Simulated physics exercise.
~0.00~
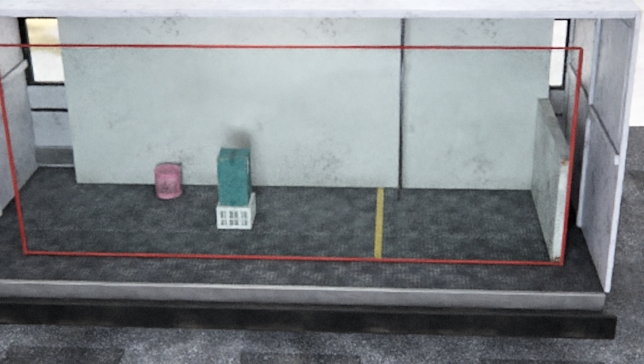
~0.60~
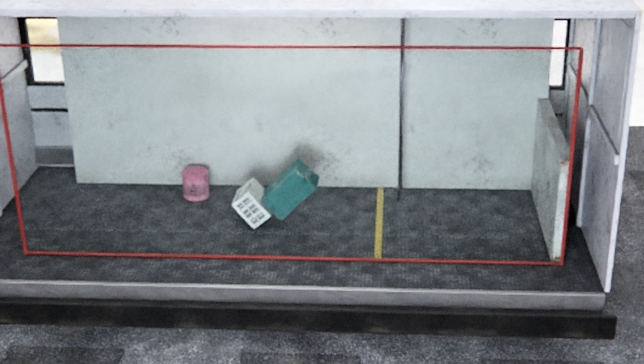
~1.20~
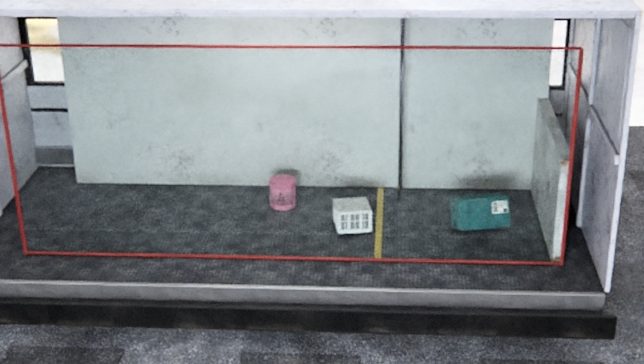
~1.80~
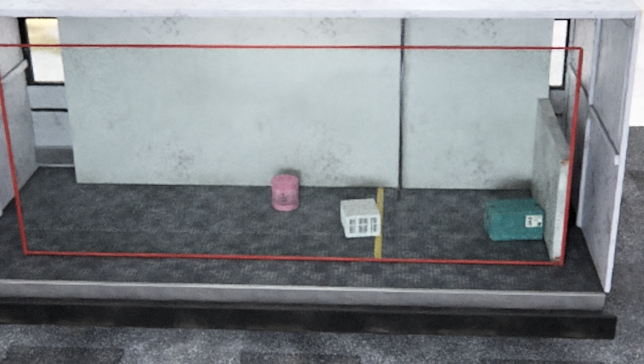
At the start, a teal pack stands upright on a white crate in a walled bay with a dark floor, while a pink bucket sits to the left and a yellow line marks the floor to the right. The pack then leans over to the right as the crate tilts beneath it and the bucket shifts right. Next, the pack lands on its side well beyond the line, while the crate and bucket travel further right. The pack and crate edge a little further. Finally, the pack lies past the line near the right wall, with the crate just short of the line and the bucket further left.
